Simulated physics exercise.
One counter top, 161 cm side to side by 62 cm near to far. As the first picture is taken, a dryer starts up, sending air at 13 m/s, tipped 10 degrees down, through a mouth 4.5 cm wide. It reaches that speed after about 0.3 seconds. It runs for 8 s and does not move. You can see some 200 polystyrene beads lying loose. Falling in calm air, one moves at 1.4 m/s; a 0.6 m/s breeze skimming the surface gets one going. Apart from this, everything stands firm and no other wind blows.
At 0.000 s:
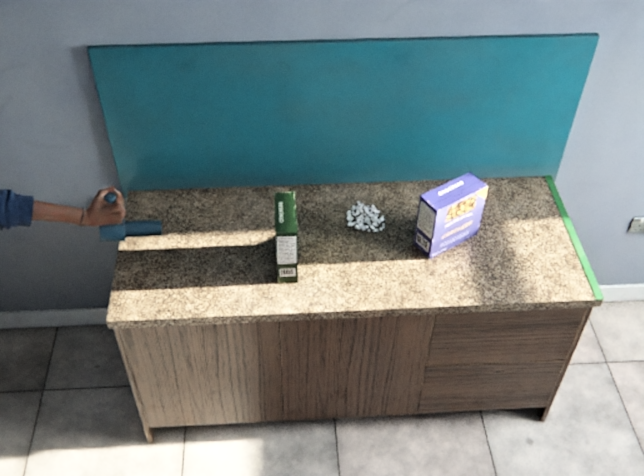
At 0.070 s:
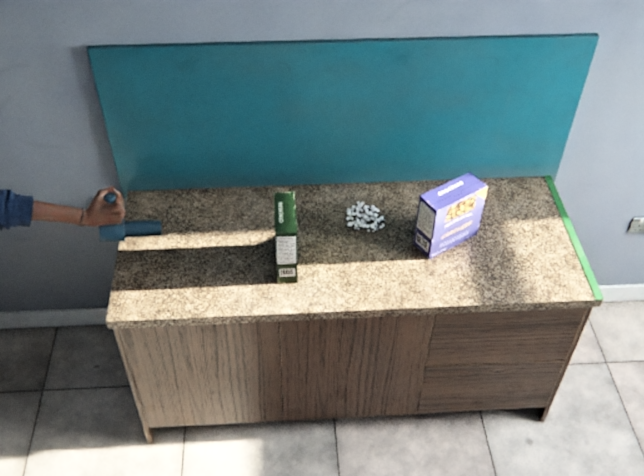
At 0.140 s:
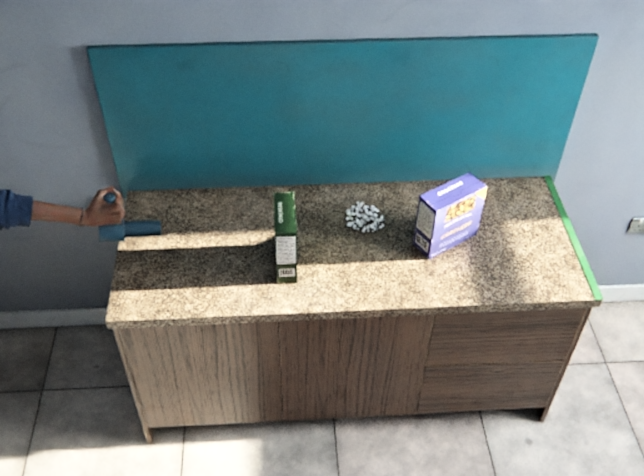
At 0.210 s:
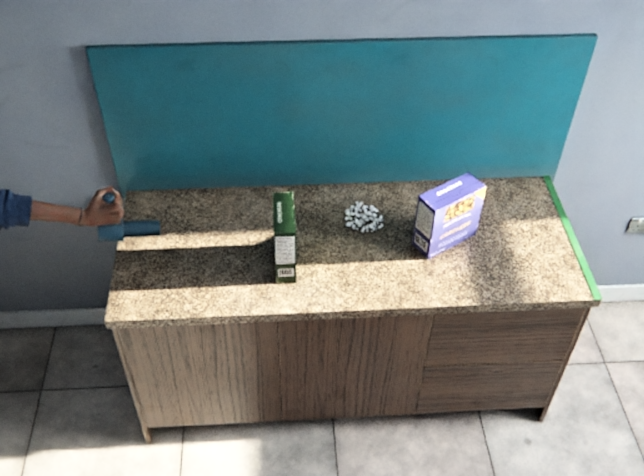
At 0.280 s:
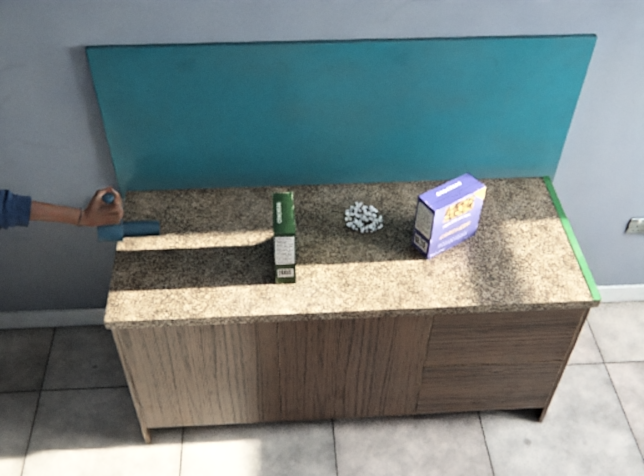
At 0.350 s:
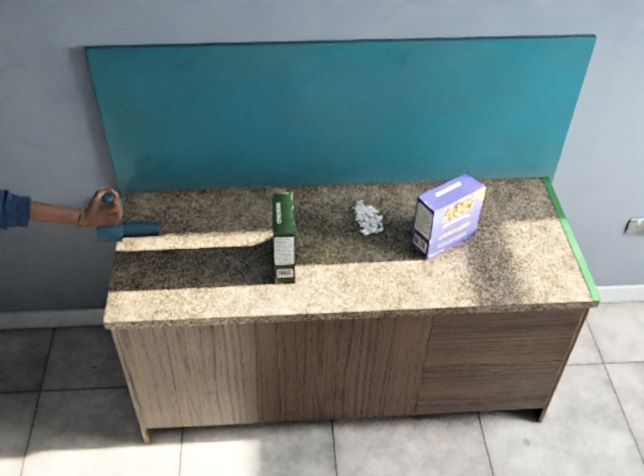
A small cluster of pale beads lies still between two cartons on a speckled counter top while a hand at the left holds a blue dryer steady, then some of the beads shift slightly and the cluster loosens.
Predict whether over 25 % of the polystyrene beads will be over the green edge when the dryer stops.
Threshold crossed.
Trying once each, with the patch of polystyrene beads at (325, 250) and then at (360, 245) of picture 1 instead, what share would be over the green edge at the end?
Near 40 % for the first and near 30 % for the second.
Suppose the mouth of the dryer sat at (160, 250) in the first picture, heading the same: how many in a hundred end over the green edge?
That would come to roughly 1 %.
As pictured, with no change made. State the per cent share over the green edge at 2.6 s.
Share: Around 80 percent.
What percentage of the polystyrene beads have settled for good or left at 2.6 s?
The share is roughly 100 %.
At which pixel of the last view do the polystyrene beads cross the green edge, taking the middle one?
(558, 199).
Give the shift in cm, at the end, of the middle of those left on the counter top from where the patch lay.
Distance: Approx. 65 cm.
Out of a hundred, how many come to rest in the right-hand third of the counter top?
Around 15 per cent.
After 1.6 s, 84 % are over the green edge; the middle of those still in play is near (548, 242); 95 % have settled or left.
After 2.6 s, 85 % are over the green edge; 97 % have settled or left.
After 4.4 s, 85 % are over the green edge; 97 % have settled or left.
After 8.0 s, at the end, 85 % are over the green edge.
